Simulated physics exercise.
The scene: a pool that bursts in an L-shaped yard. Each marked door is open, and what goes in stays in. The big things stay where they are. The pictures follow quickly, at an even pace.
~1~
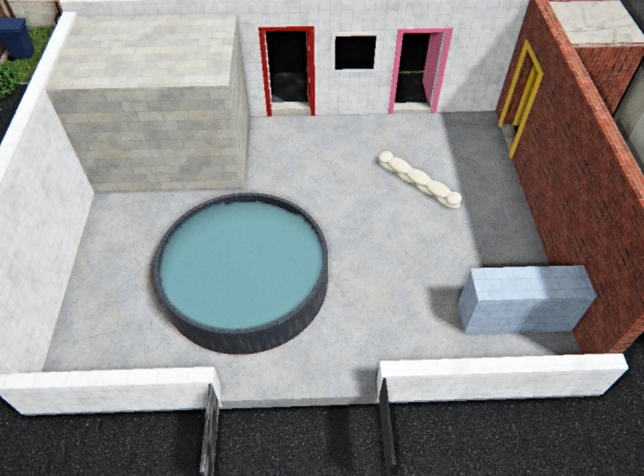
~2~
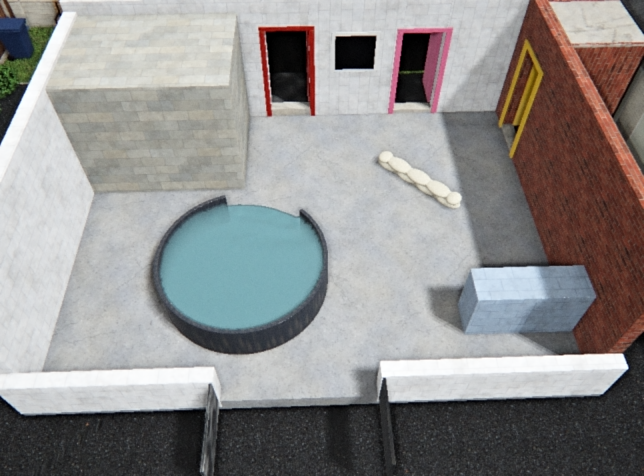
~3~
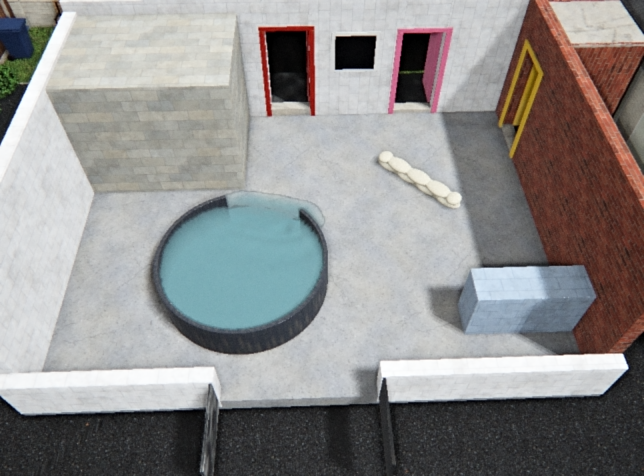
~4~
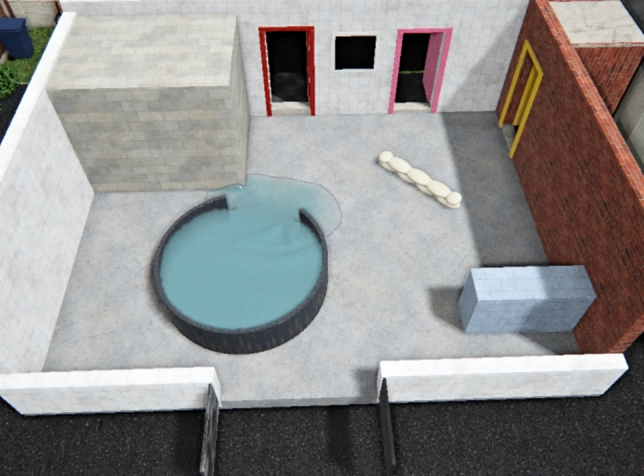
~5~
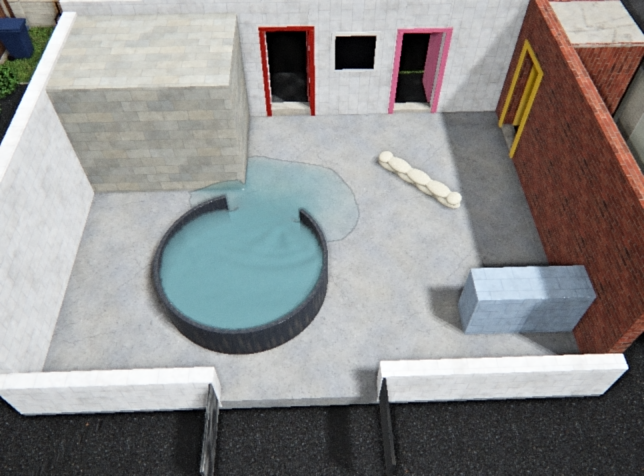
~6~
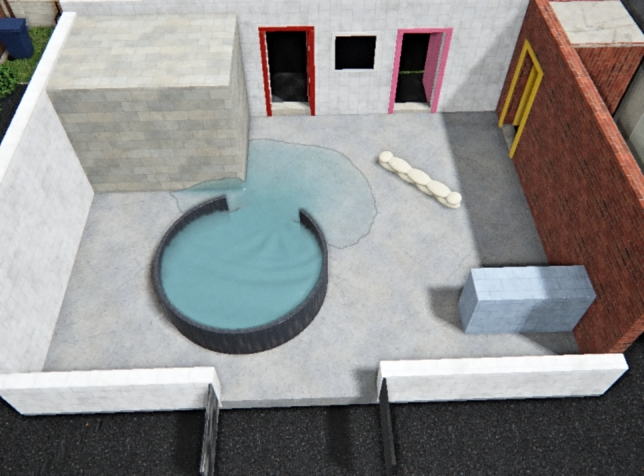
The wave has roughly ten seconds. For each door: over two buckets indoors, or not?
One by one: The yellow door floods; the red door floods; the pink door floods.
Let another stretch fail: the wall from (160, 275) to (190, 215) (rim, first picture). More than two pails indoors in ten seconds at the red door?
The red door takes less.
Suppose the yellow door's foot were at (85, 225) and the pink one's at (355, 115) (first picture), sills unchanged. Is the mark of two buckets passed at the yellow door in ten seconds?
Then: Yellow stays under.
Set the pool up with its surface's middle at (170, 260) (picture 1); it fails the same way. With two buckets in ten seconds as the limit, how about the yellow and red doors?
In short: The yellow one is over; the red one stays under.
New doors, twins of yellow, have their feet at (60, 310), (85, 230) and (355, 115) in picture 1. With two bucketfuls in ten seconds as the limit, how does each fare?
One after the other: Is under, stays under, takes more.
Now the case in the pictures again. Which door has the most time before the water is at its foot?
Last comes the one in yellow.
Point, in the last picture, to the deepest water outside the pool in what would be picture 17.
Roughly at (295, 120).
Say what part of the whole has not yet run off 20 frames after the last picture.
About 96 per cent.
A moment on, water covers 25 % of the floor; the yellow door not reached, the red door wet at the sill, nothing in, the pink door not reached.
Next, water covers 35 % of the floor; the yellow door not reached, the red door over two buckets in, the pink door wet at the sill, nothing in.
Then, water covers 50 % of the floor; the yellow door under two buckets in, the red door far over two buckets in, the pink door over two buckets in.
Later, water covers 70 % of the floor; the yellow door far over two buckets in, the red door far over two buckets in, the pink door over two buckets in.
In the end, water covers 95 % of the floor; the yellow door far over two buckets in, the red door far over two buckets in, the pink door over two buckets in.
